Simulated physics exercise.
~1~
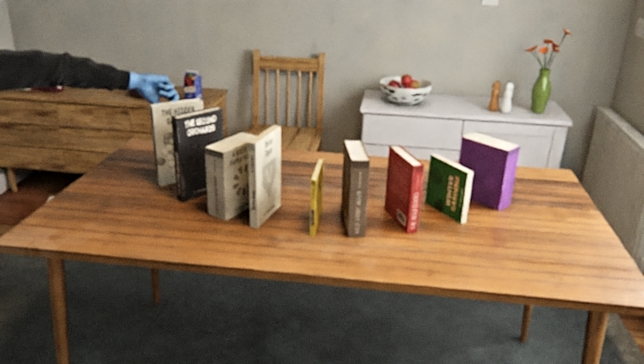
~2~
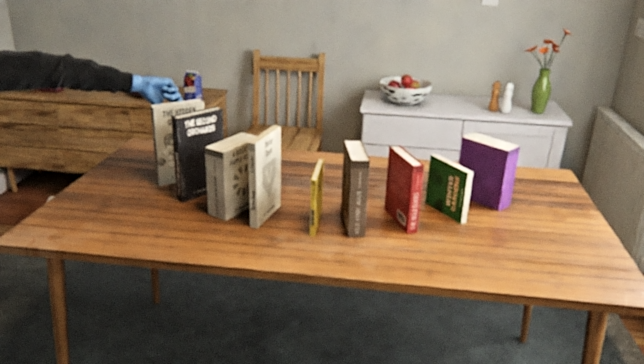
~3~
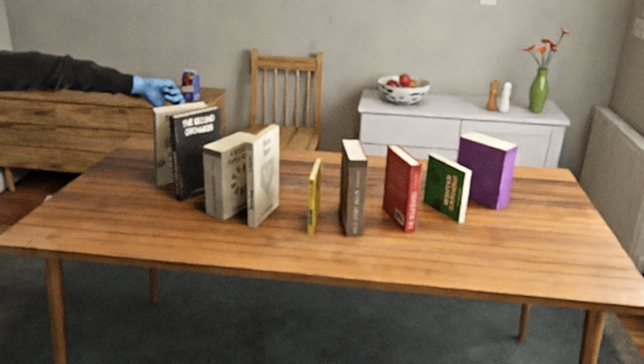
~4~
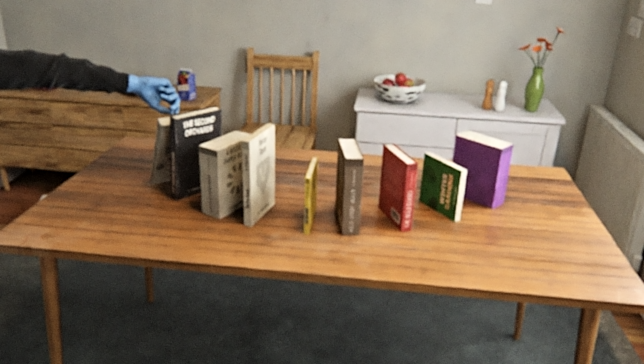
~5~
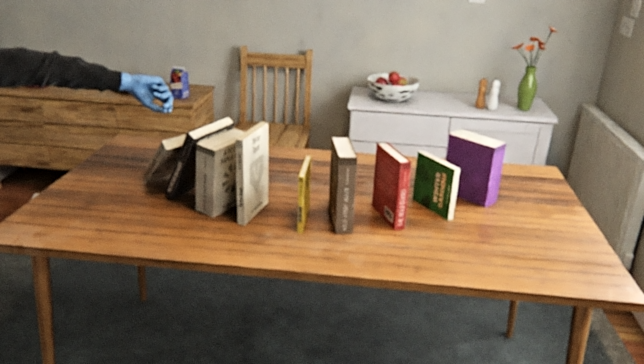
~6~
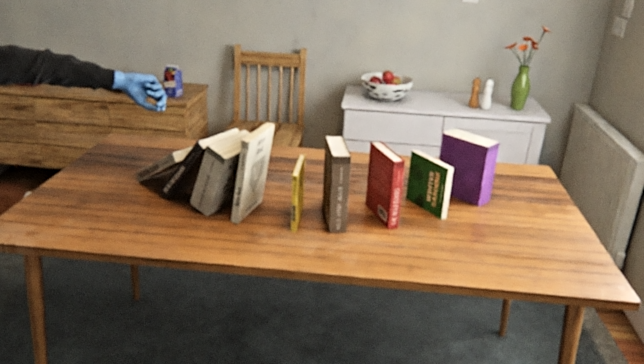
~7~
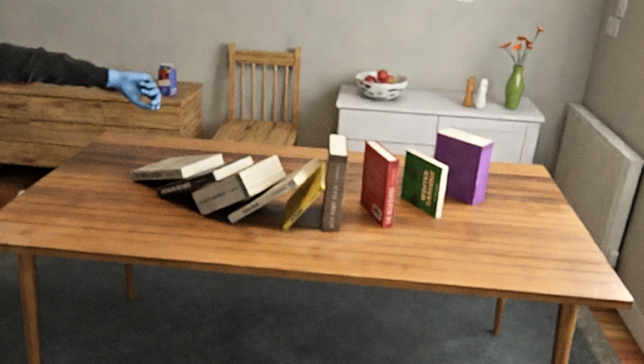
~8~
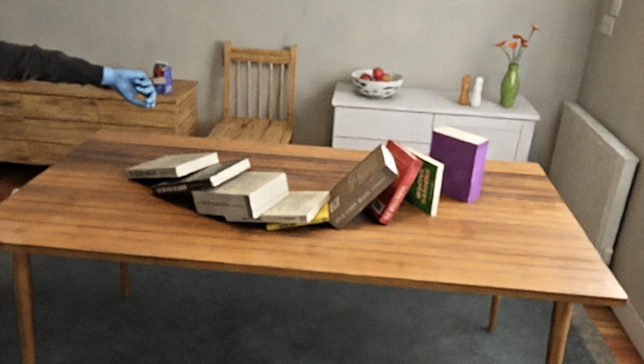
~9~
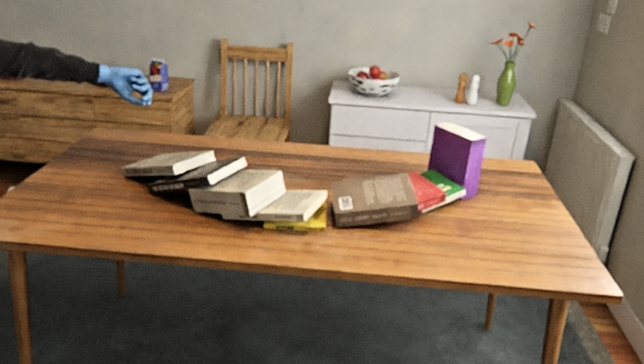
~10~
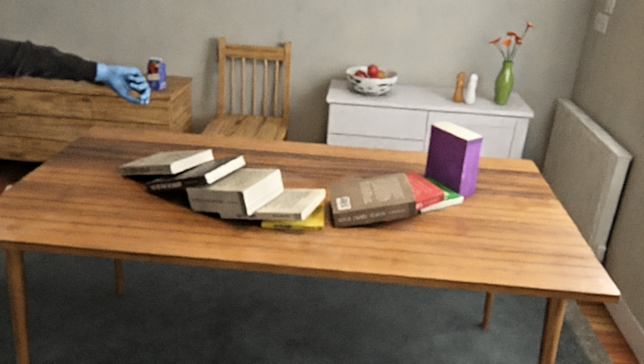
A blue-gloved hand tipped the first in a curved row of standing books on a wooden table, and they toppled one after another toward the right, the yellow, red and green ones included, until only the purple book at the far end stayed upright.
